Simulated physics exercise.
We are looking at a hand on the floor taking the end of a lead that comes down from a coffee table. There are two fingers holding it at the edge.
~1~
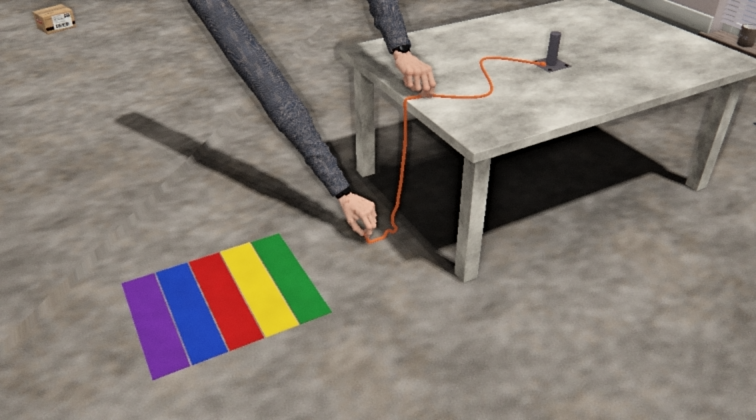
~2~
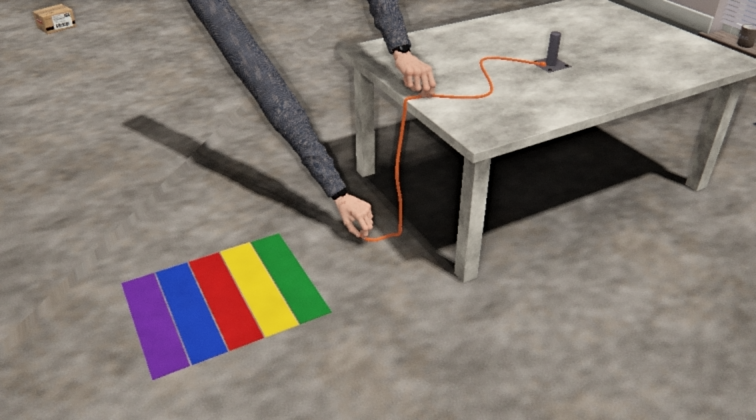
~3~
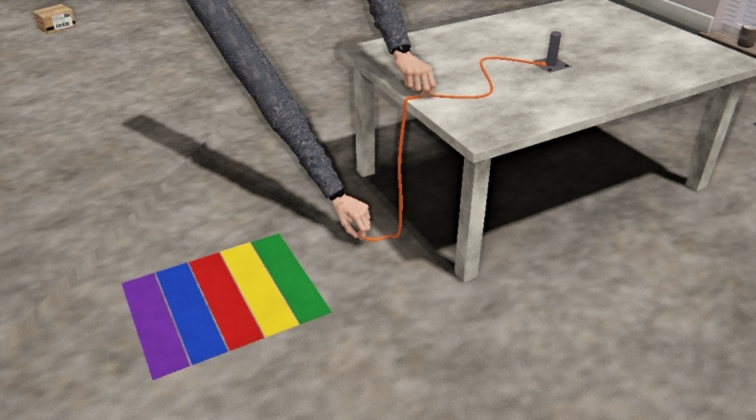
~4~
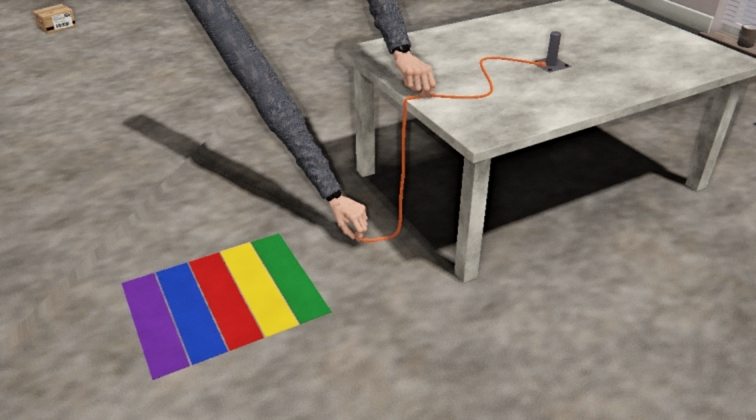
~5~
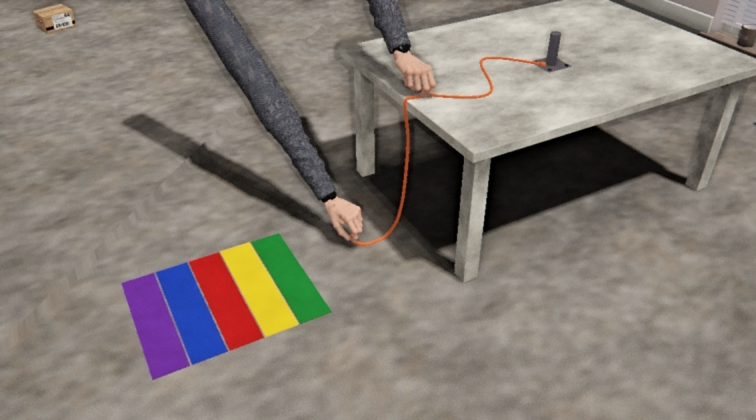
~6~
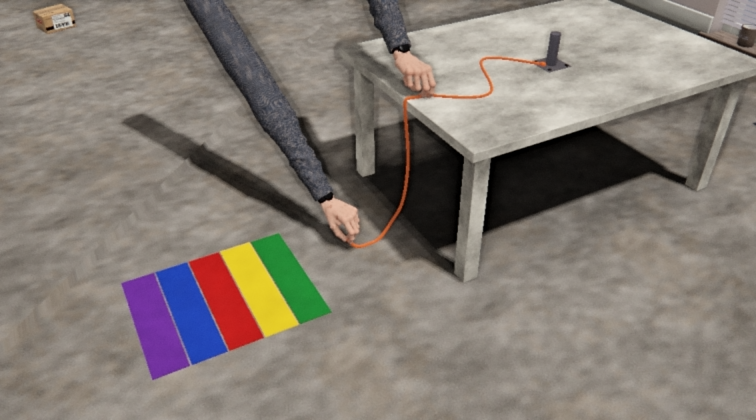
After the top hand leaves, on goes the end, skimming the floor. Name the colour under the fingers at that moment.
Blue.
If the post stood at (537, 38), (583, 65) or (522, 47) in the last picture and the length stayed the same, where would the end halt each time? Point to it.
(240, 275), (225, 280) and (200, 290).
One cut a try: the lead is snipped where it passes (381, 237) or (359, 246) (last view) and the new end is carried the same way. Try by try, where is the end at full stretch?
Try one: (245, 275); try two: (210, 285).
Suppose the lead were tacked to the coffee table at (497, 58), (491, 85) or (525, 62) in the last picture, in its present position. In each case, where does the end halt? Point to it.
It ends up near (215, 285) the first time, (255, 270) the second and (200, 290) the third.
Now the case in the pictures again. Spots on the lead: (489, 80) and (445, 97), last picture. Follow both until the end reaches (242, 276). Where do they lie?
First at (450, 90), next at (398, 128).
A little later, end near (241, 276); over yellow.
Next, end near (208, 287); over red.
When it is tight, end near (188, 294); over blue. It gets as far as the blue strip.
